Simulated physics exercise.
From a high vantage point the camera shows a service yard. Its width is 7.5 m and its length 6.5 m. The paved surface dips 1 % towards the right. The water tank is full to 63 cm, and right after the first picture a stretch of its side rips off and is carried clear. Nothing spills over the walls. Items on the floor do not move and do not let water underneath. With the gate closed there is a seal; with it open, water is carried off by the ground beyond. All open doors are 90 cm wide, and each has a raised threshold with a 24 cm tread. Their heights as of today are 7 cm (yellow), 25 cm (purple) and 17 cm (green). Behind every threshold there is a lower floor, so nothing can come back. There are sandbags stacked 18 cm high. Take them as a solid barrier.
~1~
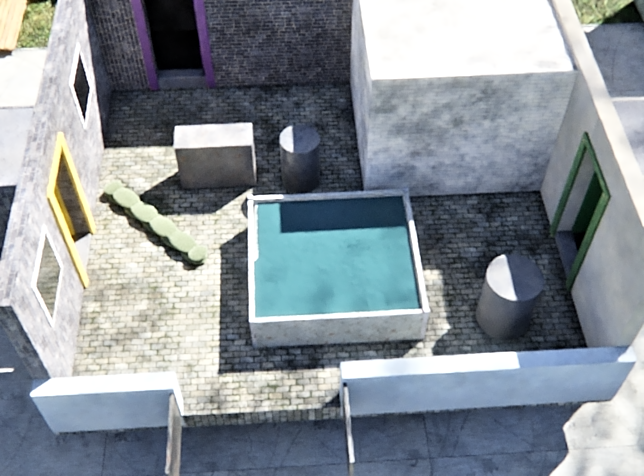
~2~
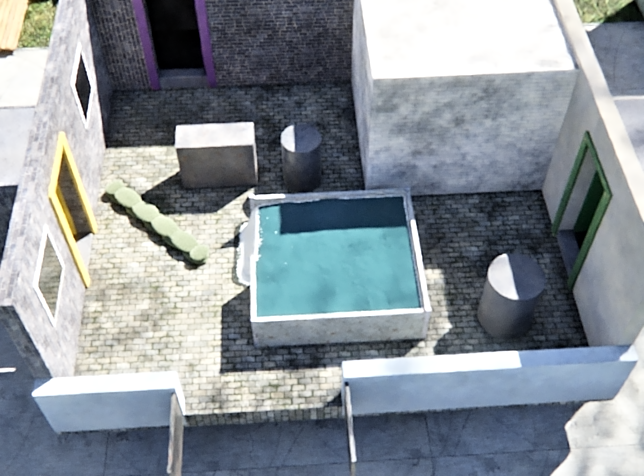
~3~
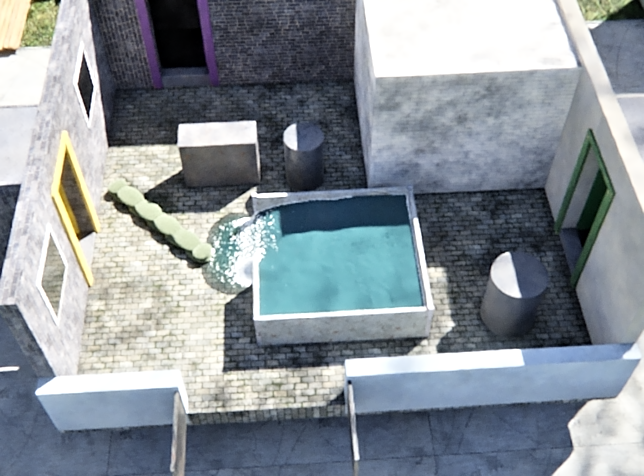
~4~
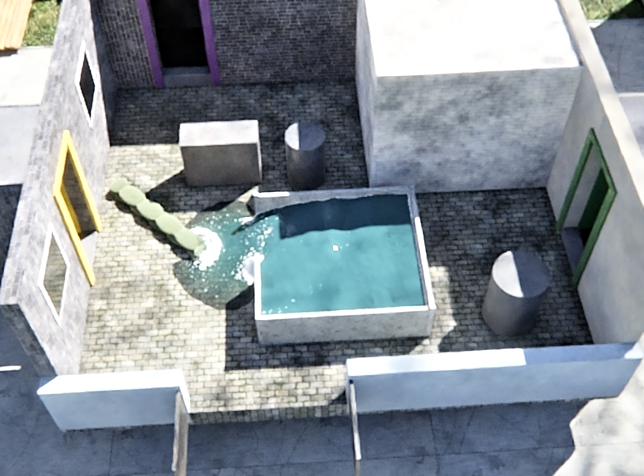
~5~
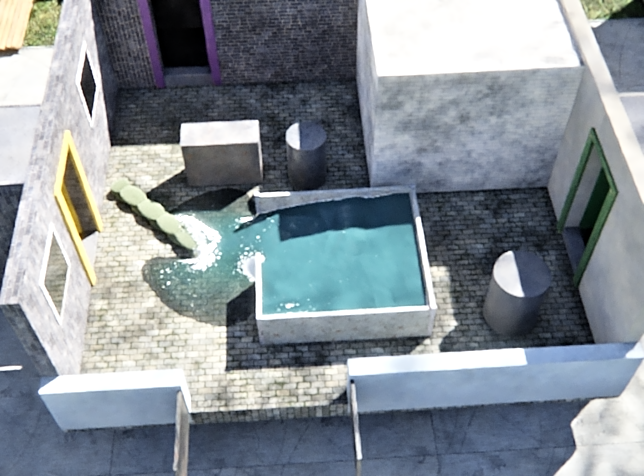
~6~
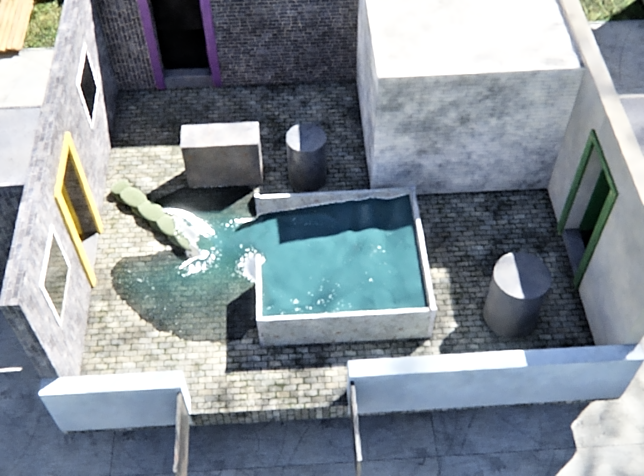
A raised rectangular tank of blue-green water stands in a walled, brick-paved yard seen from high above, with the view almost still. Around it are a yellow-framed door on the left, a purple-framed one at the back, a green-framed one on the right, grey blocks and cylinders, and a lumpy green row. The tank's left side opens, and foaming water pours out, reaches the green row and spreads leftward across the paving.
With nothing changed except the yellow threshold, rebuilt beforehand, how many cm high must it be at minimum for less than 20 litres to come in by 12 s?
At least 12.5 cm or so.
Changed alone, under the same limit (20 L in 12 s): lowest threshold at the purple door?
Door purple, min height approx. 14.5 cm.
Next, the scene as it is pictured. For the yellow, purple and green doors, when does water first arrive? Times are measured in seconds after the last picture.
The flood shows up at yellow at 0.2 s, at purple at 1.6 s, and at green at 6.5 s.
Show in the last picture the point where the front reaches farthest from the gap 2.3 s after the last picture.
Around pixel (119, 90).
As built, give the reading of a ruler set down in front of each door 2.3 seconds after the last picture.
Door by door in cm - yellow 15, purple 14, green 0.
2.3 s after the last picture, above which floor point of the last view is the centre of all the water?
The water is centred around (252, 251) in the last picture's pixels.
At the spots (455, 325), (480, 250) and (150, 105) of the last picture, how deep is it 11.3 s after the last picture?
Roughly 2, then 3, then 11 cm.
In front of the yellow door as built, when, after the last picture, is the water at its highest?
Roughly 1.4 s.
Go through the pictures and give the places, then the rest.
In the first frame, the water tank at (334, 255) is whole and still, 63 cm deep; the yellow door at (73, 217) is dry.
In the second frame, the front is at (239, 280), 0.3 m from the gap at (256, 245); 0.3 m2 of floor is wet, 63 cm left at the back.
In the third frame, the front is at (207, 271), 0.8 m from the gap at (259, 245); 1.0 m2 of floor is wet, 63 cm left at the back.
In the fourth frame, the front is at (178, 269), 1.3 m from the gap at (261, 245); 1.8 m2 of floor is wet, 63 cm left at the back.
In the fifth frame, the gap is at (262, 245), the front 1.8 m out at (148, 273); the back of the water tank holds 63 cm.
In the sixth frame, the front is at (117, 277), 2.3 m from the gap at (262, 246); 4.0 m2 of floor is wet, 63 cm left at the back; the yellow door at (80, 216), 2.7 m from the gap, is still 0.5 m from the nearest water.
Then, 0.7 s after the last picture water covers 25 % of the floor, deepest (37 cm) near (255, 251); 11 cm at the yellow door, 1 litre in over its 7 cm threshold.
Then, 2.3 s after the last picture water covers 45 % of the floor, deepest (36 cm) near (138, 89); 15 cm at the yellow door, 58 litres in over its 7 cm threshold.
Then, 11.3 s after the last picture water covers 95 % of the floor, deepest (14 cm) near (351, 107); 8 cm at the yellow door, 97 litres in over its 7 cm threshold.
At the yellow door as built, the water peaked near 18 cm, 1.3 s after the last picture.
With a threshold of 11 cm, 32 litres would have come in within the 12 s; with 15 cm, 8 litres. So under 20 litres takes about 12.5 cm.
